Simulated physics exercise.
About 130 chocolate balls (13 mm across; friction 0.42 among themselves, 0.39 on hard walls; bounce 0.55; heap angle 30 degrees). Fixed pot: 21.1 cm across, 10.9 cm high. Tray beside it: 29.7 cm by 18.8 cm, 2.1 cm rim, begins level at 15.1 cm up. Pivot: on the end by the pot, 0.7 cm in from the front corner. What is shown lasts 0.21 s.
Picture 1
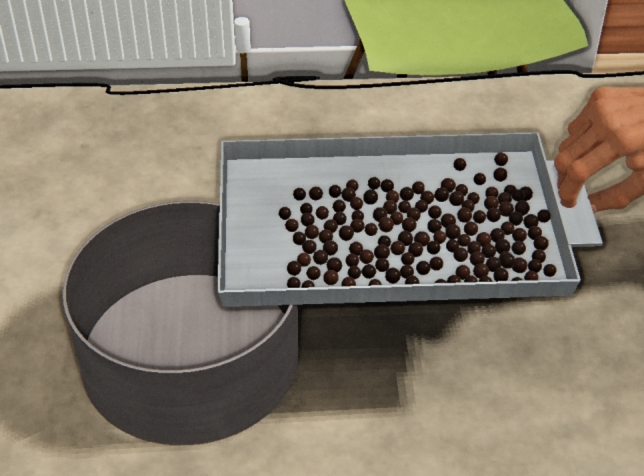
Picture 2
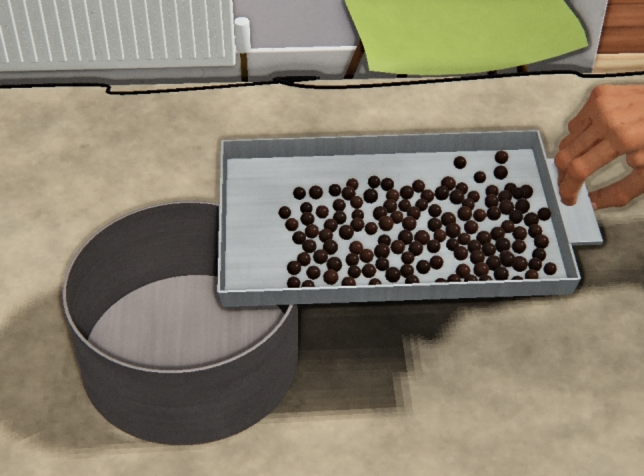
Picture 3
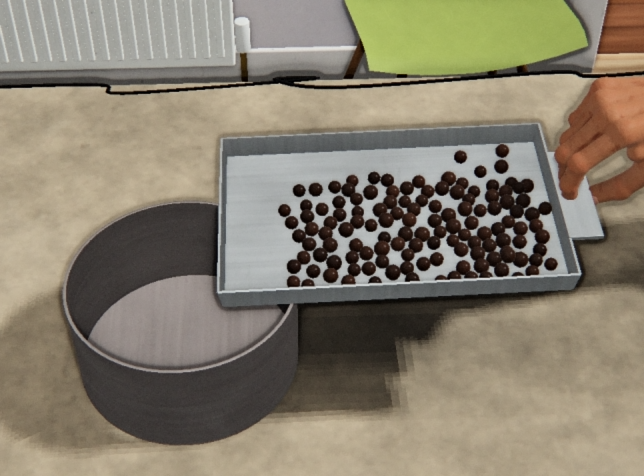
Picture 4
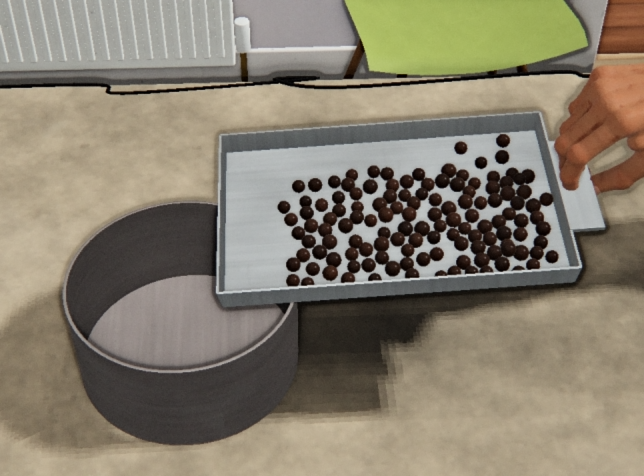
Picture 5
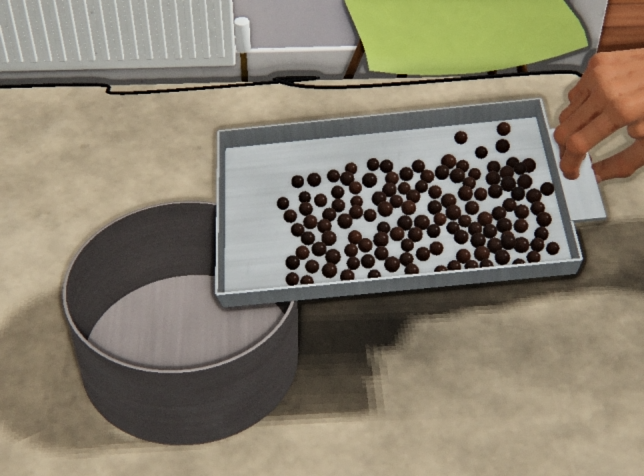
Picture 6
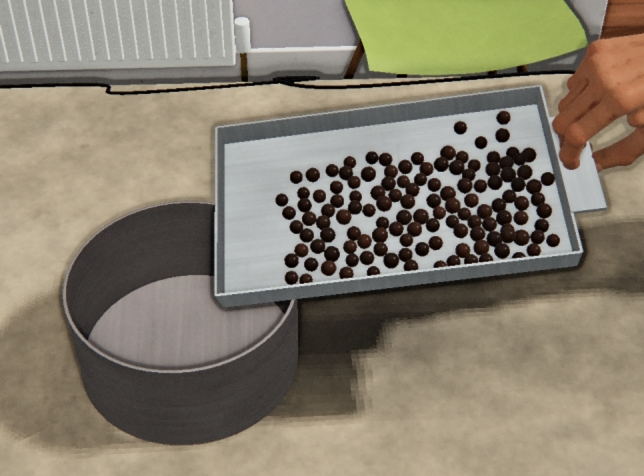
A shallow grey tray scattered with small dark brown balls sits nearly level at first, its left end over the rim of a round dark pot, with a hand at its right end. The hand then gradually raises that end, giving the tray a slight leftward slant, while the balls keep their arrangement.
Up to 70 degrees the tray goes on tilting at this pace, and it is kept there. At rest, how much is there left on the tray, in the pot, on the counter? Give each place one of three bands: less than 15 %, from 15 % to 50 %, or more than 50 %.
Left on the tray - more than 50 %; pot - less than 15 %; counter - less than 15 %.
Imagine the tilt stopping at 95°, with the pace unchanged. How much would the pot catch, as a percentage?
Roughly 40 %.
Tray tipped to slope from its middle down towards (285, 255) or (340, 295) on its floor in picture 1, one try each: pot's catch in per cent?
Around 5 % for the first direction, around 0 % for the second.
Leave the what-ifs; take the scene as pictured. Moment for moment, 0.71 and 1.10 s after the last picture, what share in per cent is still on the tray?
Around 100 first, about 100 after.
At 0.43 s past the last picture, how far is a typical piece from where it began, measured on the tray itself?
Displacement on the tray: Roughly 6 cm.
Then, 0.43 s after the last picture, tilt 39 degrees; the tray holds 100 %, the pot 0 %.
Then, 0.71 s after the last picture, tilt 58 degrees; the tray holds 100 %, the pot 0 %.
Then, 1.10 s after the last picture, tilt 70 degrees; the tray holds 100 %, the pot 0 %.
In the end, tray 100 %, pot 0 %, counter 0 %.
